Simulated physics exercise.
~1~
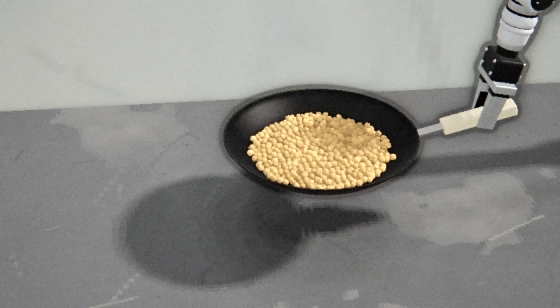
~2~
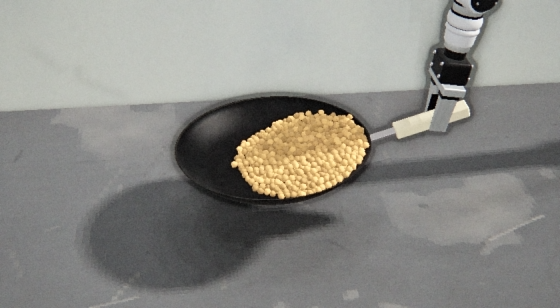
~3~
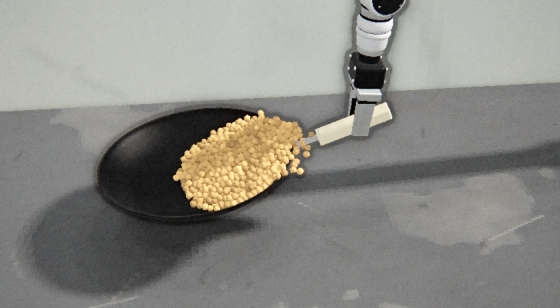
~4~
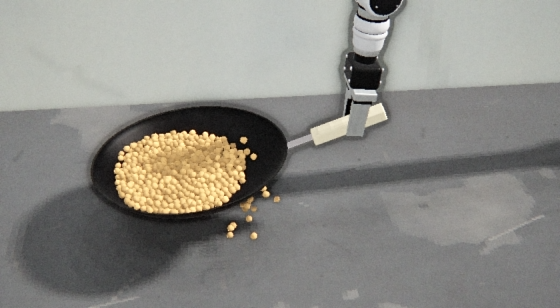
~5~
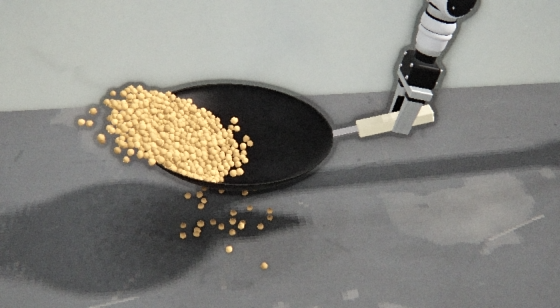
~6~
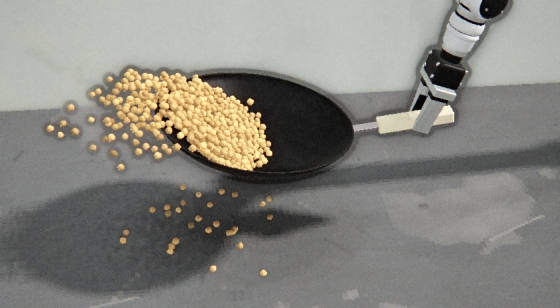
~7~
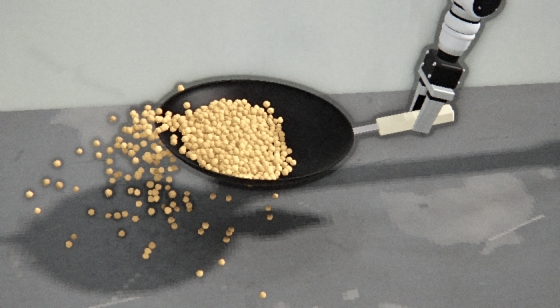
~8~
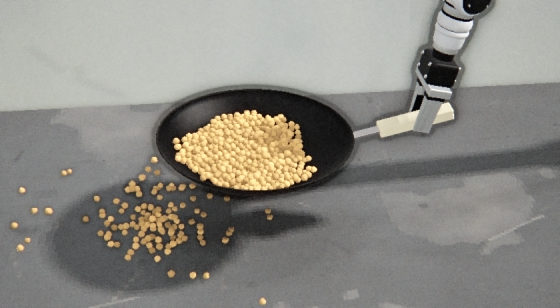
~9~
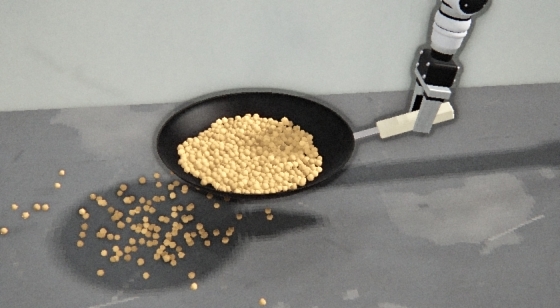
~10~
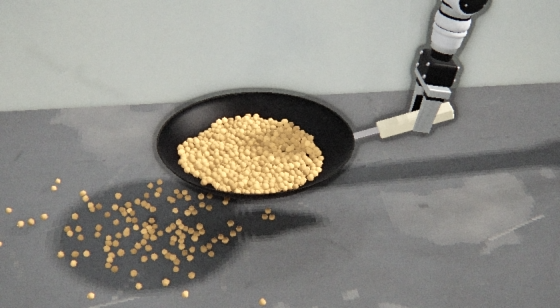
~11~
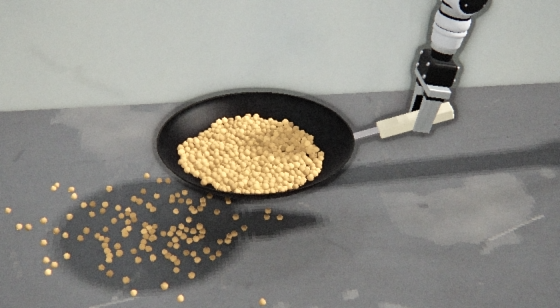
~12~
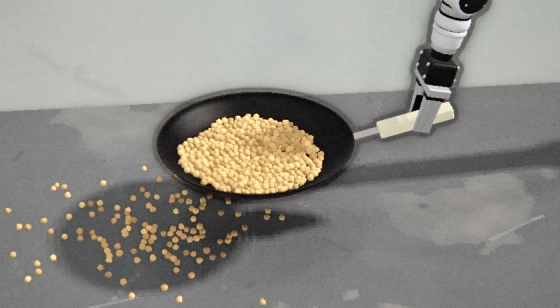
On a scuffed grey surface before a pale wall, seen from slightly above by a still camera, a robot arm at the upper right grips the light handle of a black frying pan heaped with tan chickpeas. The arm swings the pan left, and the heap slides toward the handle, a few chickpeas spilling over the near edge. It then draws the pan back right and upward, and the load surges over the left rim, scattering many chickpeas. The pan lowers slightly and stops, most of the chickpeas still inside and the rest strewn below and to its left.
